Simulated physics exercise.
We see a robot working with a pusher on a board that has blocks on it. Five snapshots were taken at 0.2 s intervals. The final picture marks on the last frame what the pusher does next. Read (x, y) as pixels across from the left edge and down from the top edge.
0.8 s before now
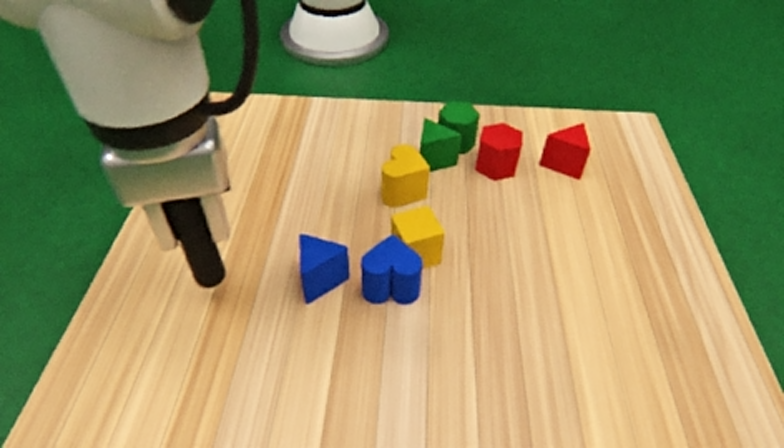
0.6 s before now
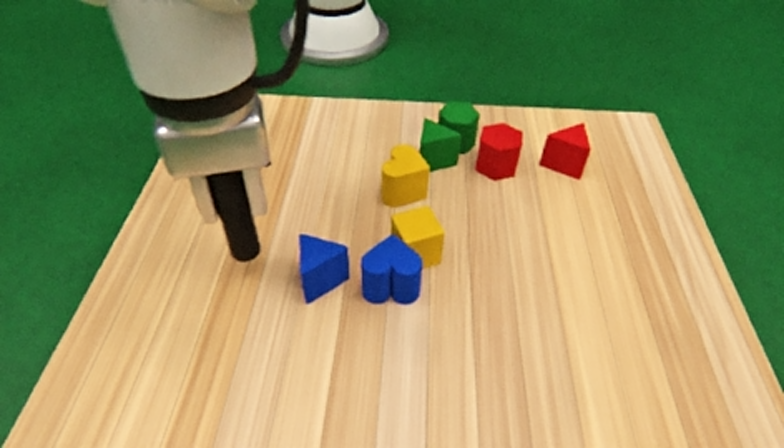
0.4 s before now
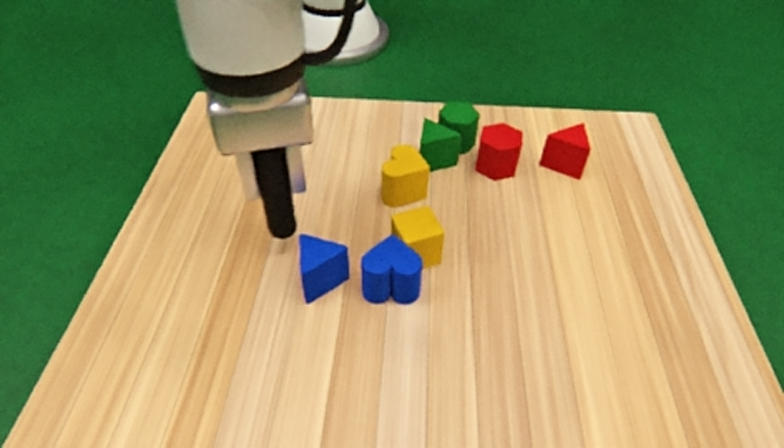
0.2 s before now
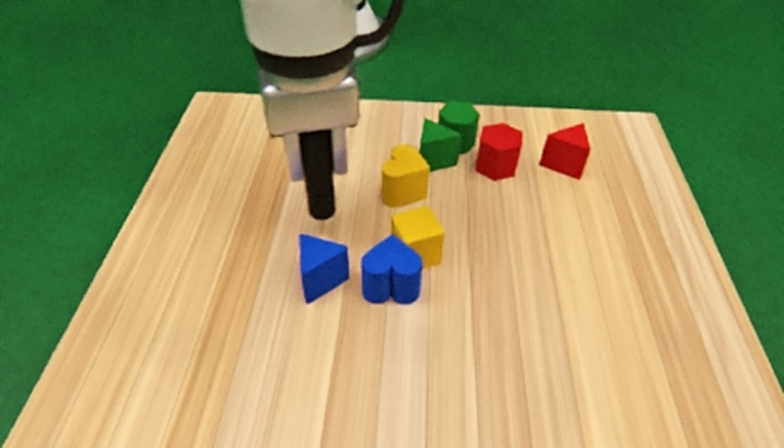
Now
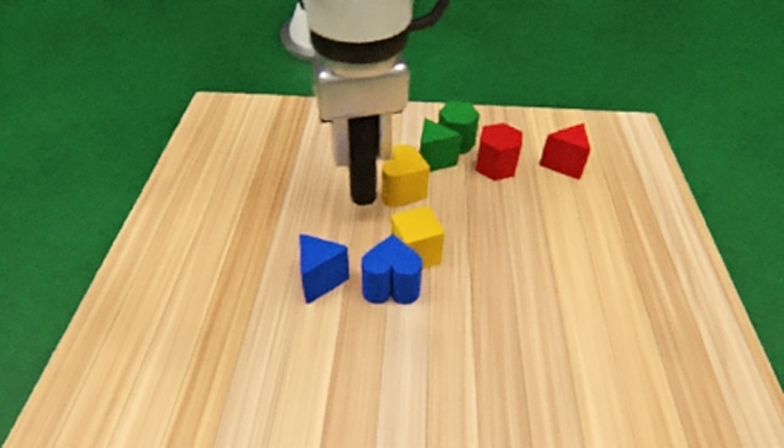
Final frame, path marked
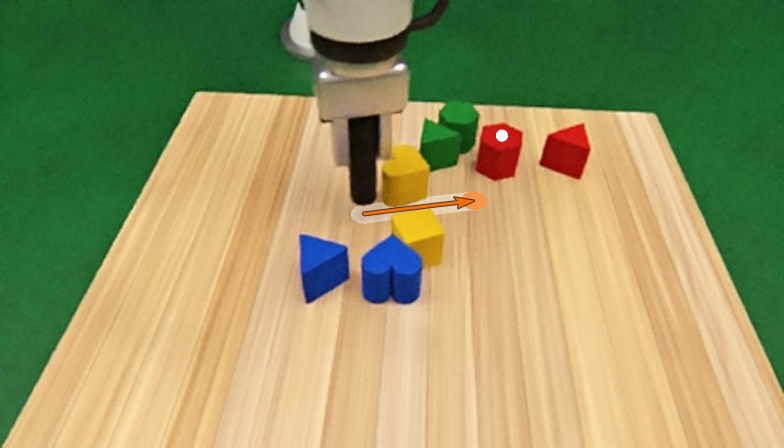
A robot arm with a black pusher moved steadily right and toward the back of a wooden board, passing behind the blue triangle and coming close beside the yellow heart, while every block stayed still.
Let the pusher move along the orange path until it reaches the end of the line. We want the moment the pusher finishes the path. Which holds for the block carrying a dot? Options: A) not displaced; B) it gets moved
Letter A.
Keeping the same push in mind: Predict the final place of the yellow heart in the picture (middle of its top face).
Expect it around (430, 149).
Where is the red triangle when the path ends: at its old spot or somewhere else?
It will remain on its spot.
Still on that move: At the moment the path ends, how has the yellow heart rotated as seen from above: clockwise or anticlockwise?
Viewed from overhead, the yellow heart winds up turned anticlockwise.
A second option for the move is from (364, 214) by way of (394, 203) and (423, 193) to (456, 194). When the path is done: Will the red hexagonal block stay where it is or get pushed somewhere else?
At the end, its place is the same.
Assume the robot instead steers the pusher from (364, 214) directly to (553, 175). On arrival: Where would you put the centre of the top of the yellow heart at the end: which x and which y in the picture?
Roughly at (445, 144).
The drawn path runs straight from (364, 214) to (474, 201); the dot is on the red hexagonal block.
What follows on the original path. One third of the way, pusher at (402, 193); yellow heart at (417, 154), turned 25° anticlockwise; green triangle at (437, 129).
Two thirds of the way, pusher at (440, 189); yellow heart at (430, 149), turned 75° anticlockwise; green triangle at (437, 128), turned 15° clockwise.
At the end, pusher at (477, 185); yellow heart at (430, 149), turned 75° anticlockwise; green triangle at (437, 128), turned 15° clockwise; red hexagonal block not moved; red triangle not moved.
